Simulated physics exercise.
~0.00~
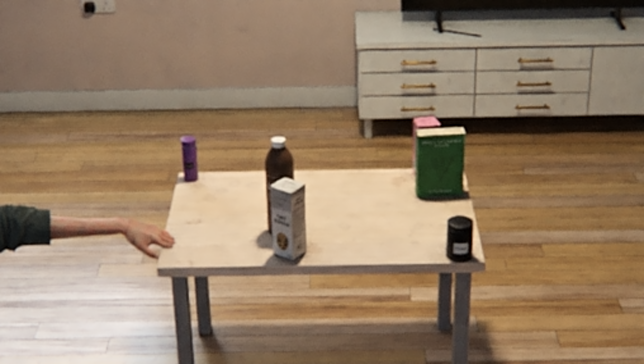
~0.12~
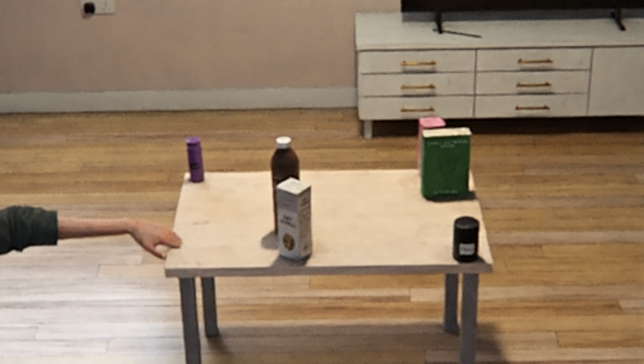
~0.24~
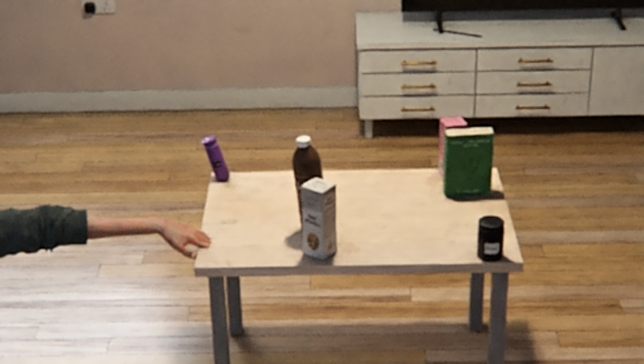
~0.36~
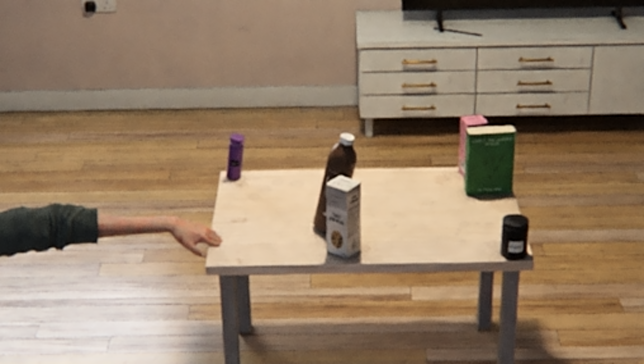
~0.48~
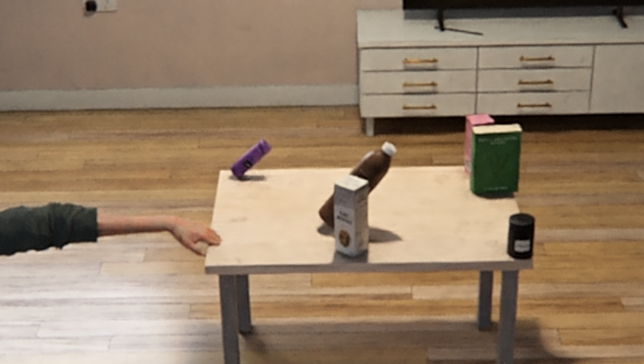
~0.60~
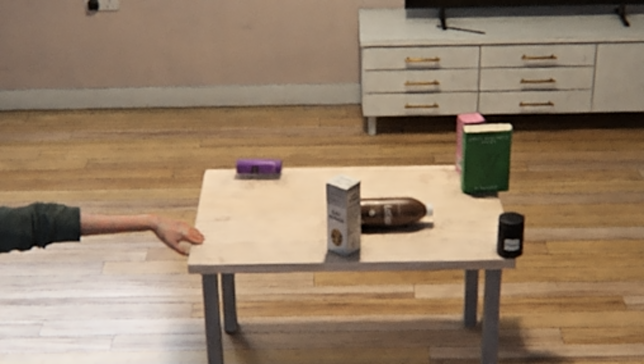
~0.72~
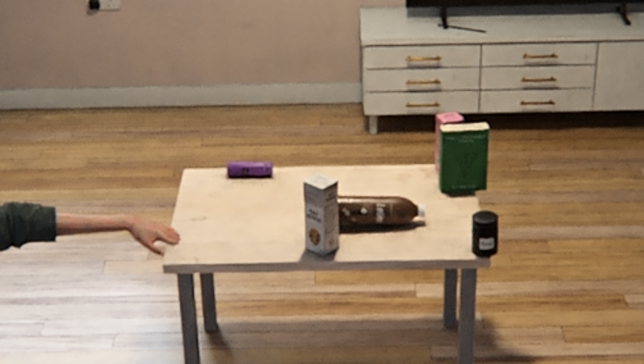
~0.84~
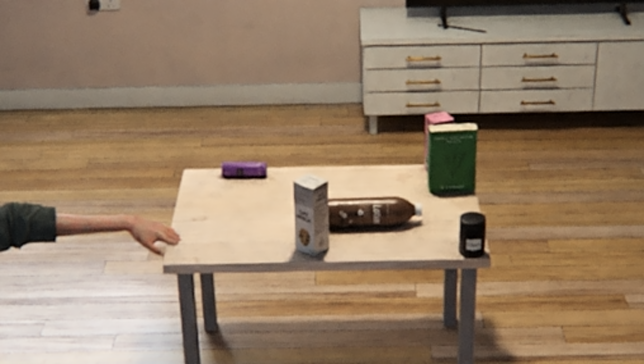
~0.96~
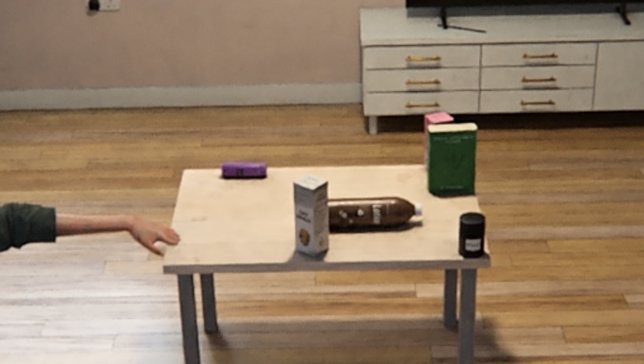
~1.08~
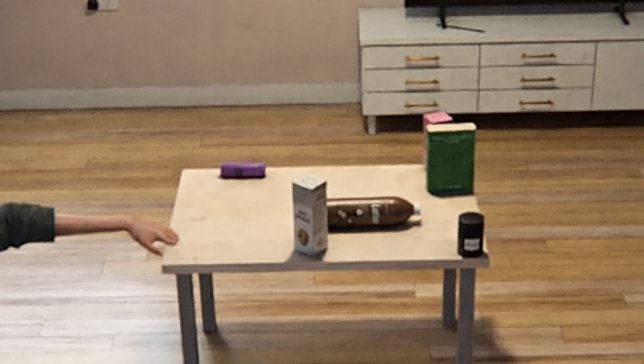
In this clip, a hand at the left edge of a small table holding several items moves it right, then back left; the purple shaker and brown bottle tip over and end lying on the tabletop, while the white carton, black jar, green book and pink carton remain upright.
